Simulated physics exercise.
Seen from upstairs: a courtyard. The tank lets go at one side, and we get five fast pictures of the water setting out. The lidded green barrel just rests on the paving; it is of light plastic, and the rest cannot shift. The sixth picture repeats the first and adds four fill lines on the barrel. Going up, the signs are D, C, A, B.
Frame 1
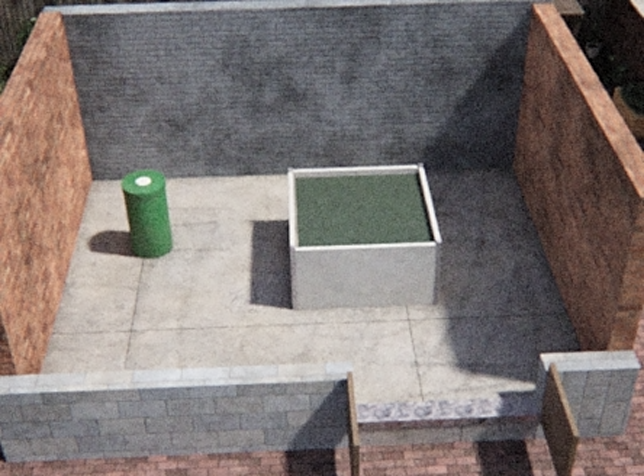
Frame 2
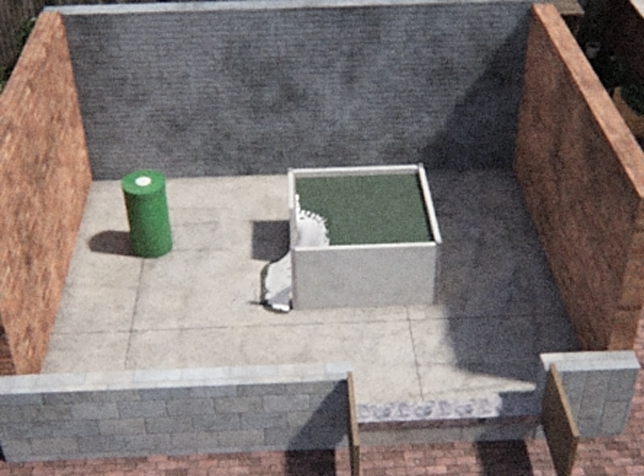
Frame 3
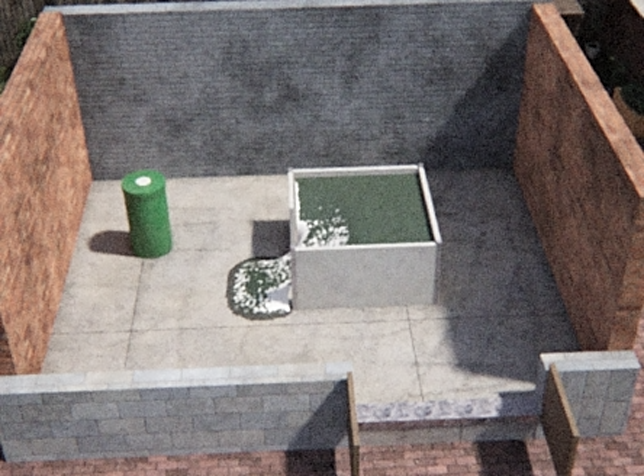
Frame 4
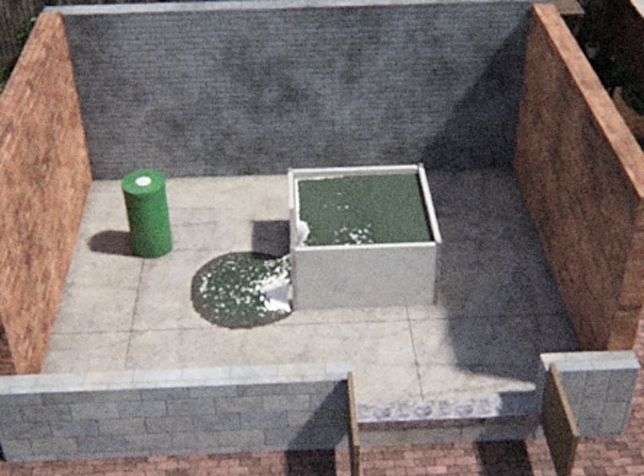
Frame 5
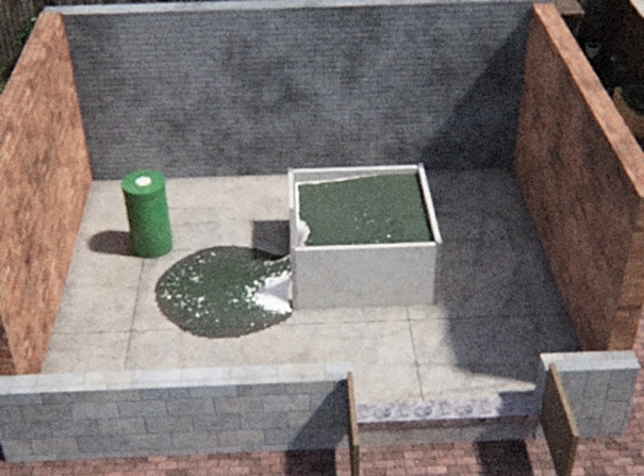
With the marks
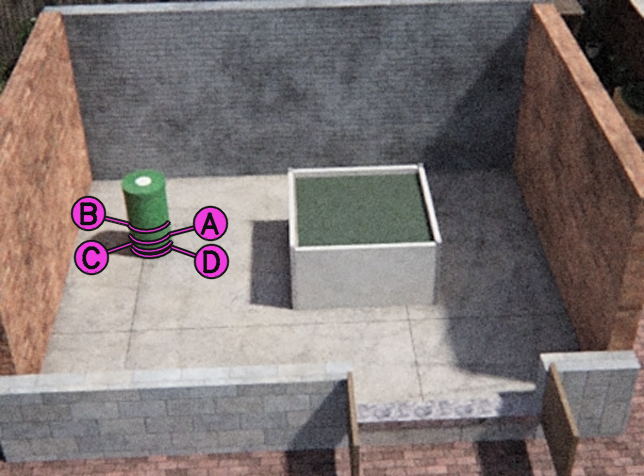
Dark green water in a square, pale-walled tank sits level, then bursts white through the tank's left side onto the paved yard. It spreads leftward in a widening, foam-flecked rounded pool, its edge drawing nearer the green barrel, which stays upright, while white water still pours out beside the tank.
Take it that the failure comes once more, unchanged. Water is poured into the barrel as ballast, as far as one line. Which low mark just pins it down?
A.
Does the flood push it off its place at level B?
No.
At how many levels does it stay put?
Two.
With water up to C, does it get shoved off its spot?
Yes, that goes wrong.
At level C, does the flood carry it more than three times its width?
No, less.
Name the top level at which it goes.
C.
On the marked copy, A at (148, 243); B at (146, 231); C at (149, 251); D at (150, 256); from the bottom up D, C, A, B.
If A is chosen, it shifts by a finger or two and stays.
If B is chosen, it does not move.
If C is chosen, it is pushed about twice its own width away.
If D is chosen, it is pushed about 6 times its own width away.
